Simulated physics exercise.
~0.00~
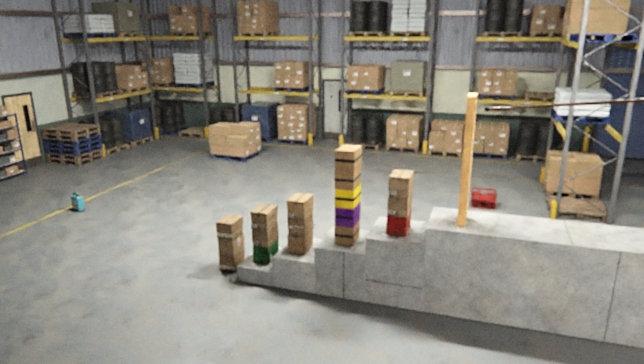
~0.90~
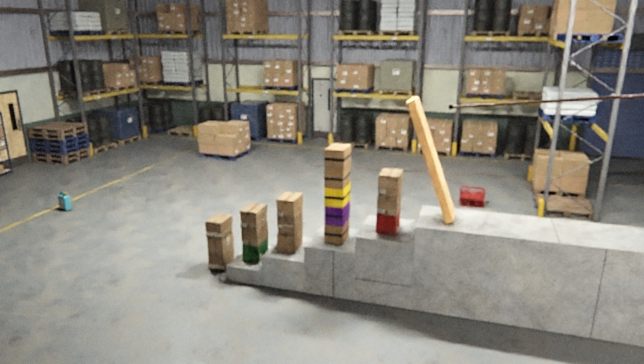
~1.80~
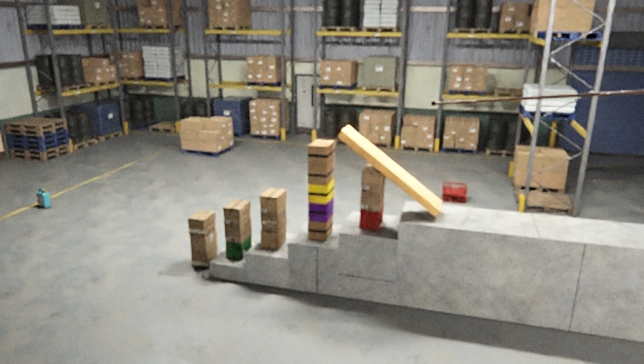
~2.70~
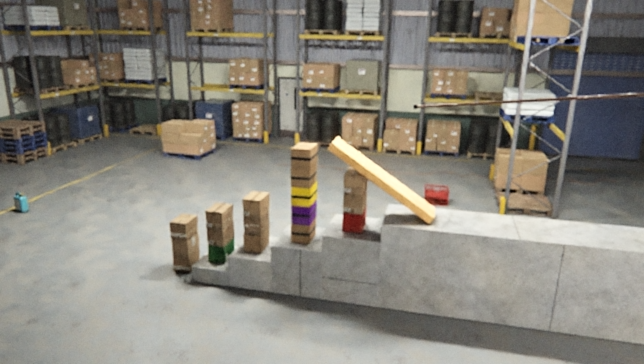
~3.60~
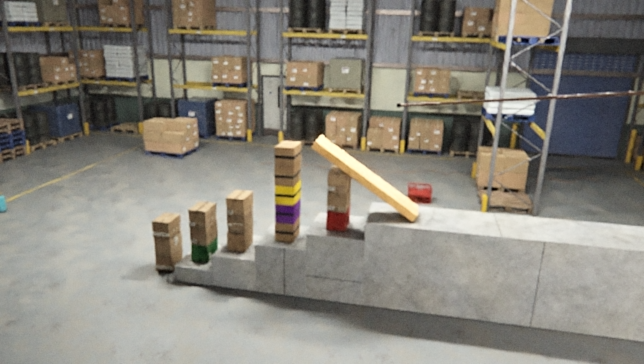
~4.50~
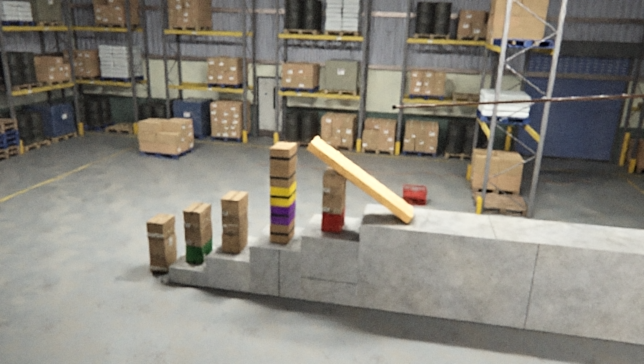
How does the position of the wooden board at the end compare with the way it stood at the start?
At the start the board stands upright on the concrete block, but by the end it is leaning to the left at a steep slant towards the carton stacks.
